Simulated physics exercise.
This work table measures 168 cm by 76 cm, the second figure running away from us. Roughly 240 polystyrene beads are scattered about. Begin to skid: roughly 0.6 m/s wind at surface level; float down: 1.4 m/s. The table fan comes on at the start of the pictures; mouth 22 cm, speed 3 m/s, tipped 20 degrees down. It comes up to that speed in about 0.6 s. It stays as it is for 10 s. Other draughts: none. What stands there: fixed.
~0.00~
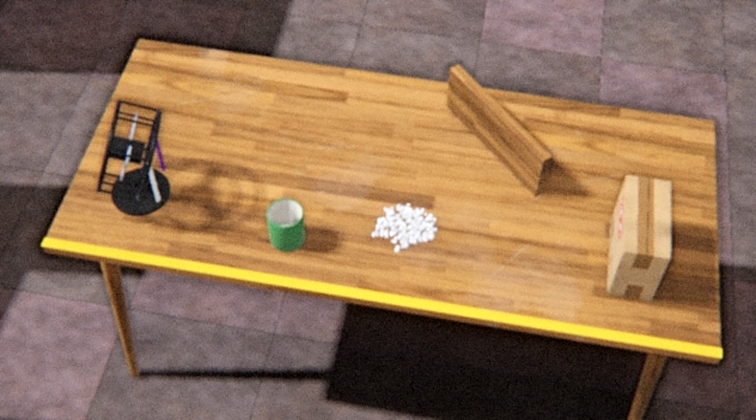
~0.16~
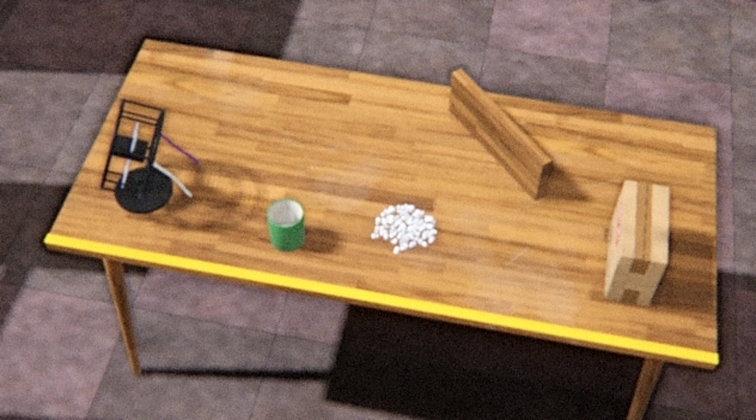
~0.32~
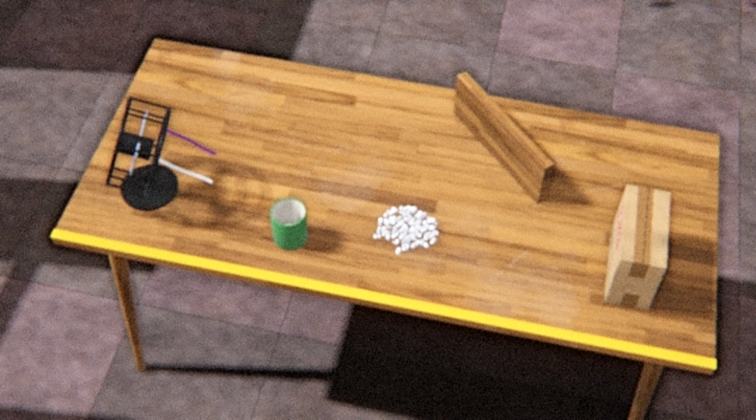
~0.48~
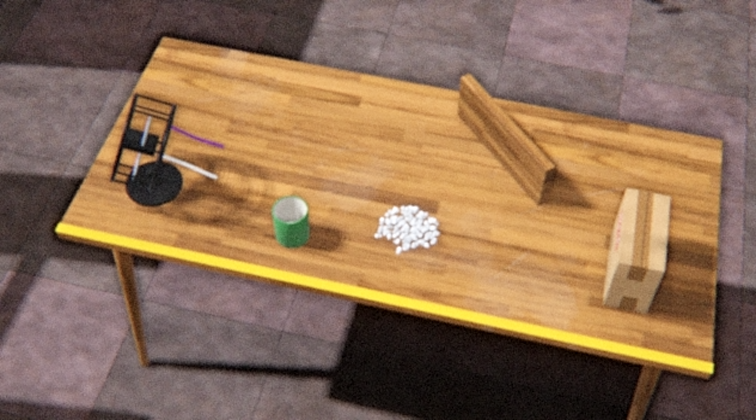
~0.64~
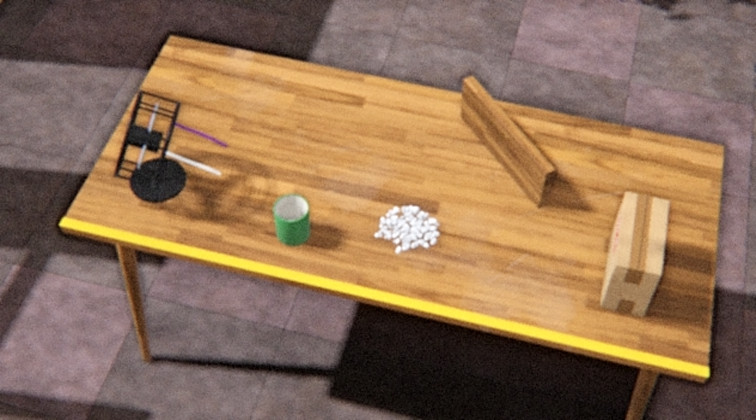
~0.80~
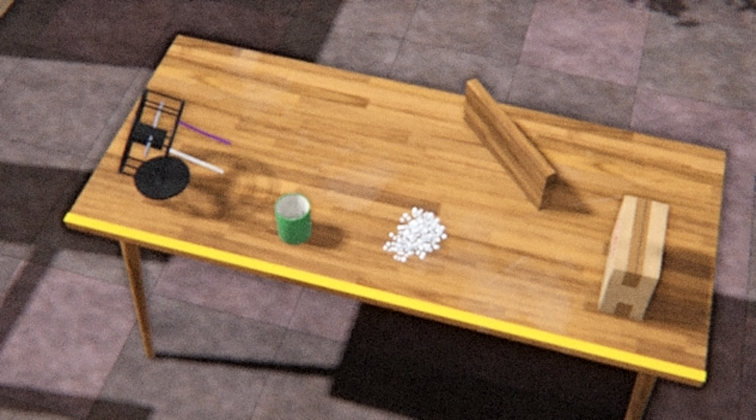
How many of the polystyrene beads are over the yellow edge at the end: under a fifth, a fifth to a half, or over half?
When it settles, more than one in two lie over the yellow edge.
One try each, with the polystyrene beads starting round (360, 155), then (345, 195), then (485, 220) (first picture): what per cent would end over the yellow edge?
First try 5 %, second 60 %, third 90 %.
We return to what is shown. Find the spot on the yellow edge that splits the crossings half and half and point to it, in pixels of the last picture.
At roughly pixel (502, 331).
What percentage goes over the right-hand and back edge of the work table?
Estimate: Right-hand ~ 0 %; back ~ 0 %.
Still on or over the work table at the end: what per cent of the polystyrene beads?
It comes to about 0 % at the end.
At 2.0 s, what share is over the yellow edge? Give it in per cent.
60 %, roughly.
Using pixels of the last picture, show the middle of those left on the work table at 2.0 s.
Somewhere about (464, 316), I'd say.
After 2.0 s the count stands so, 58 % are over the yellow edge; the middle of those still in play is near (464, 316).
After 3.2 s the count stands so, 100 % are over the yellow edge.
After 5.5 s the count stands so, 100 % are over the yellow edge.
After 10.0 s, at the end, 100 % are over the yellow edge.
